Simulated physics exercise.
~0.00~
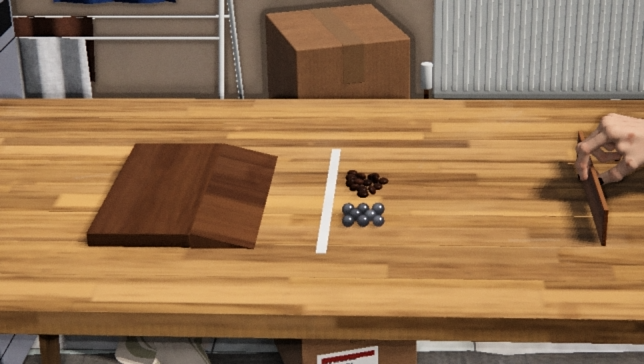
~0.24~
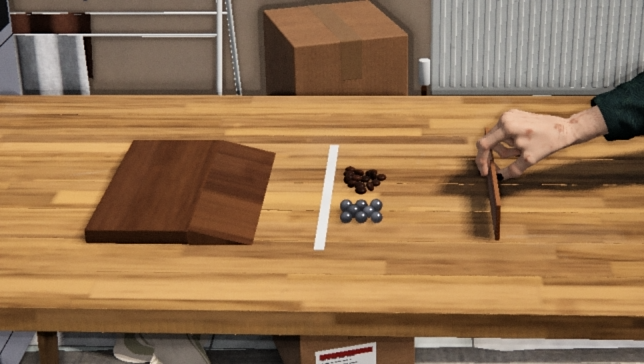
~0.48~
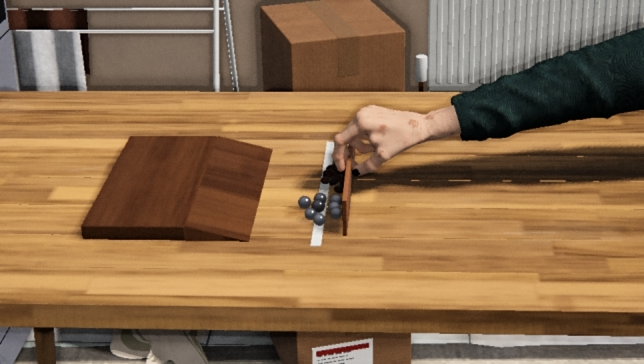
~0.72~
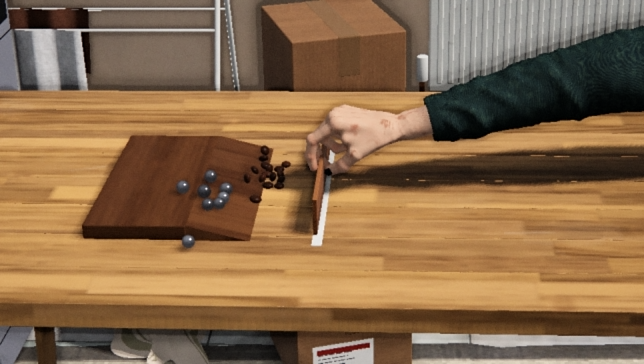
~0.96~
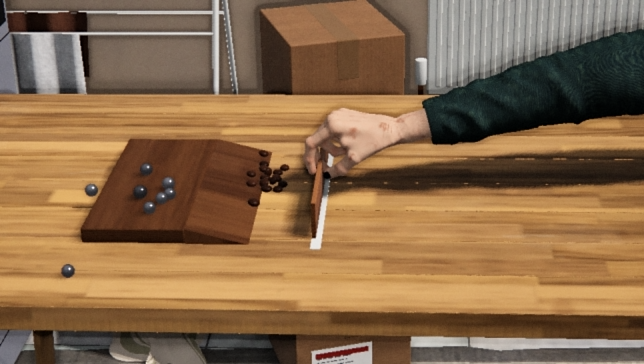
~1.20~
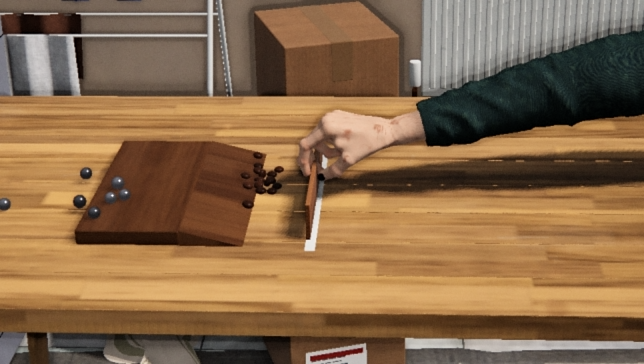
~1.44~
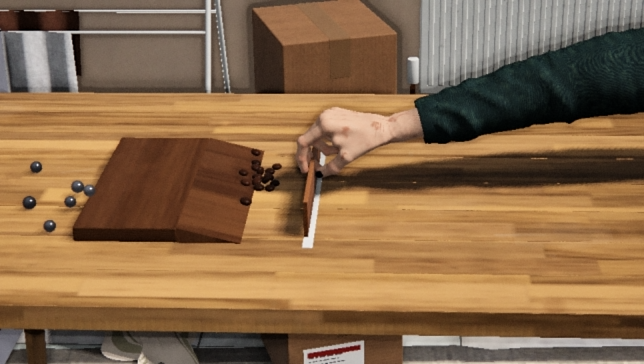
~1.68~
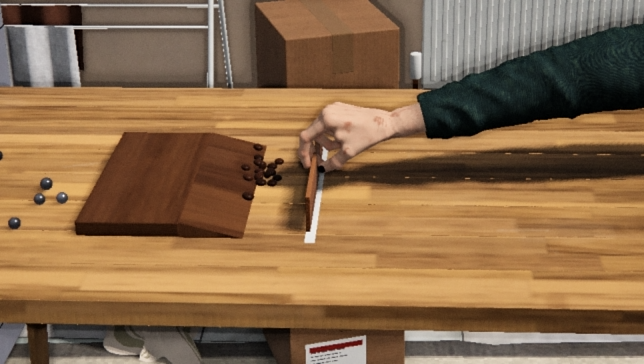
The video shows a hand sweeping an upright wooden strip left across a table, pushing dark bits and shiny balls toward a low wooden wedge. The strip stops at the white tape; the balls roll over and beyond the wedge, while the dark bits settle around its near edge.
